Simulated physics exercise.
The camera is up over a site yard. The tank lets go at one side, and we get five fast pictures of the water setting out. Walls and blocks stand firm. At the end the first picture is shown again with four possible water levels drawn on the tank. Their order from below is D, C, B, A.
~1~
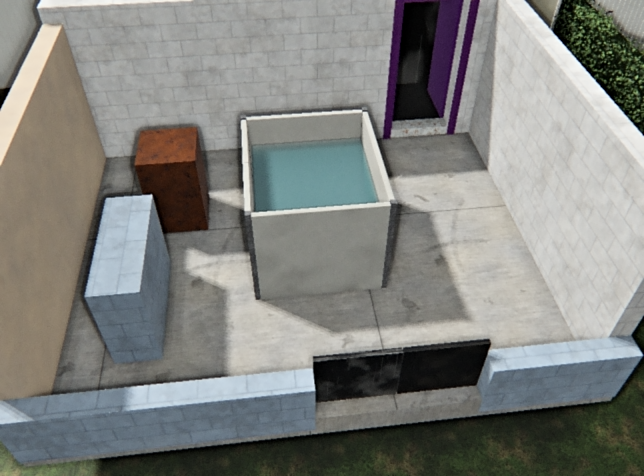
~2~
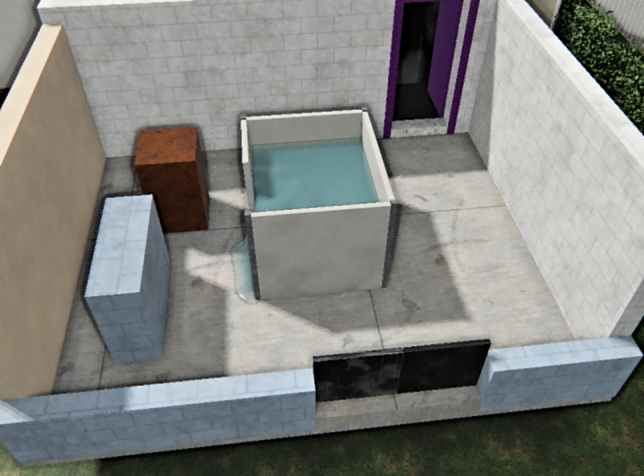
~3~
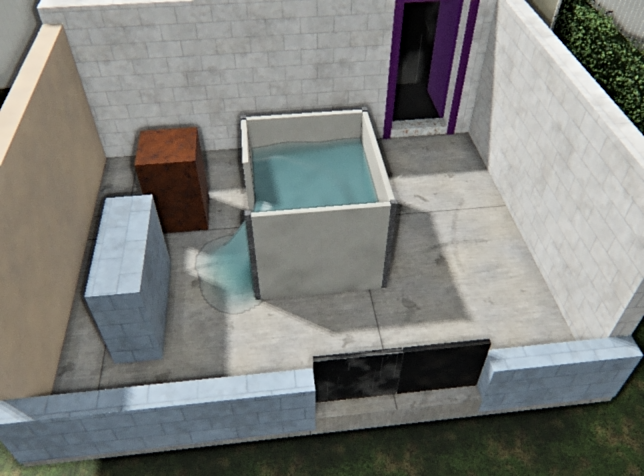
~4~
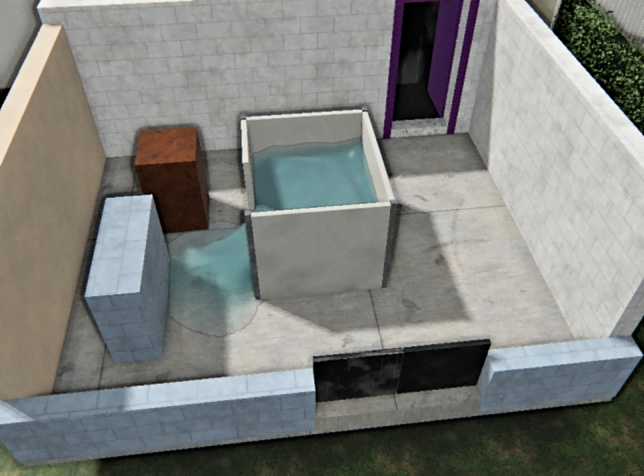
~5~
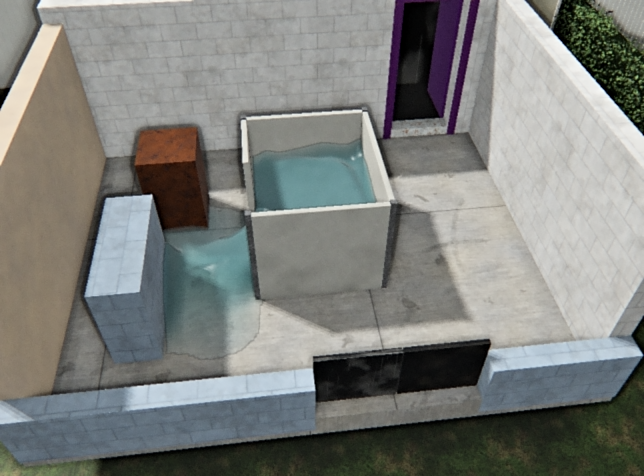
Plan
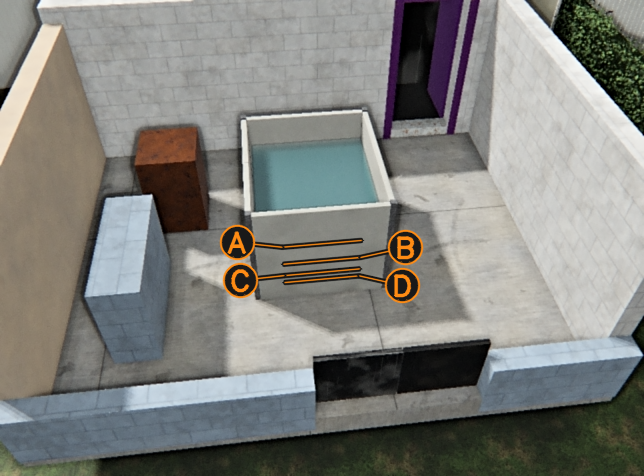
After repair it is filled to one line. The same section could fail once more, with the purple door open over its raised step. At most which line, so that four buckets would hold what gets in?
Take A.
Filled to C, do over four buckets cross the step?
No.
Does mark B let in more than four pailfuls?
No, not at all.
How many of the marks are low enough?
All four.
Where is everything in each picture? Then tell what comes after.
Water in the tank at rest, its middle at (313, 183); foot of the purple doorway at (418, 136); shut gate at (401, 356).
Water covers 1 % of the ground and shows as far out as (249, 288).
Water covers 3 % of the ground and shows as far out as (205, 252).
Water covers 8 % of the ground and shows as far out as (187, 237).
Water covers 11 % of the ground and shows as far out as (174, 340).
On the marked copy, A at (322, 243); B at (322, 260); C at (322, 272); D at (322, 279); from the bottom up D, C, B, A.
For mark A, a bucket or two gets in.
For mark B, nothing gets over.
For mark C, nothing gets over.
For mark D, nothing gets over.
